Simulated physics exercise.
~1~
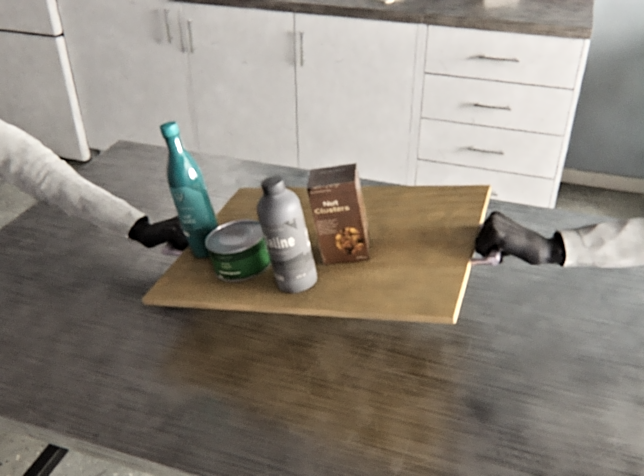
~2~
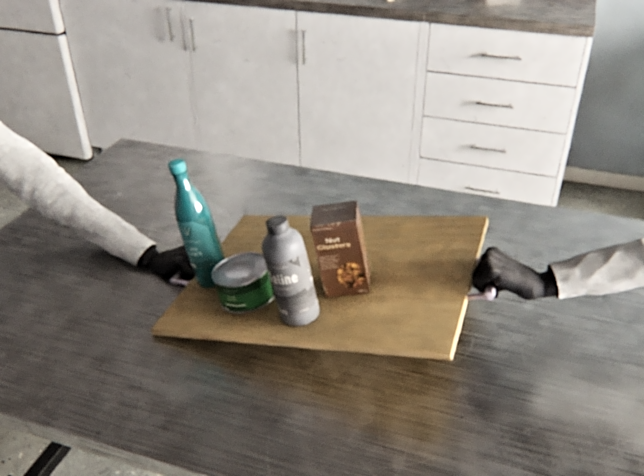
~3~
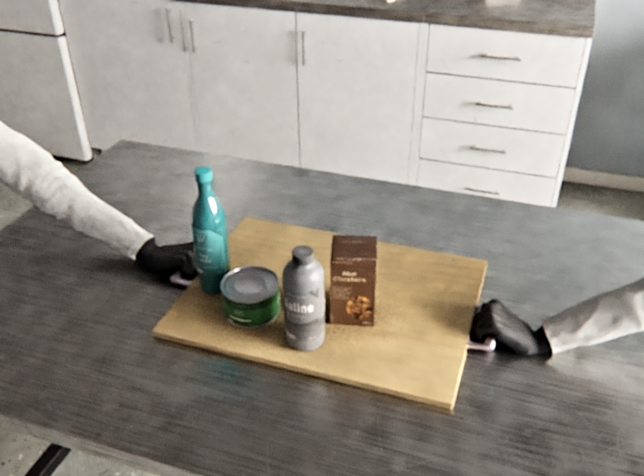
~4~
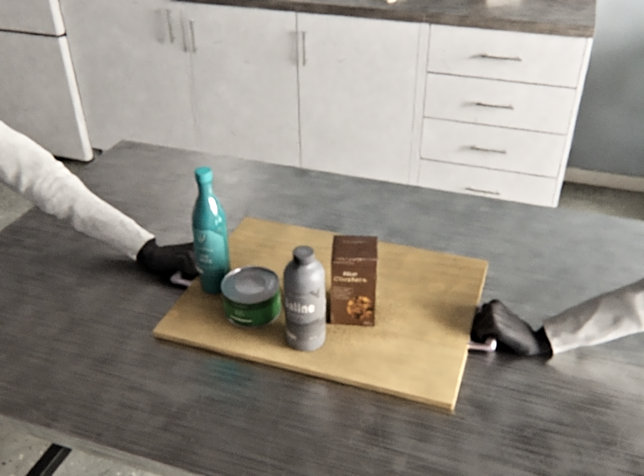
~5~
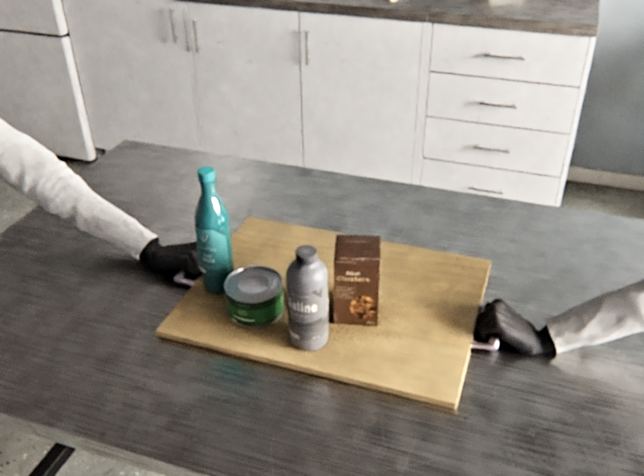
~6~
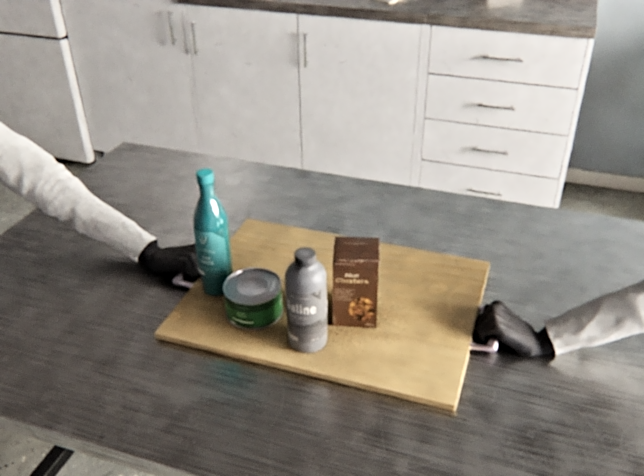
Two gloved hands lowering a tilted wooden board onto a dark table, its two bottles, green tub and brown carton staying upright.
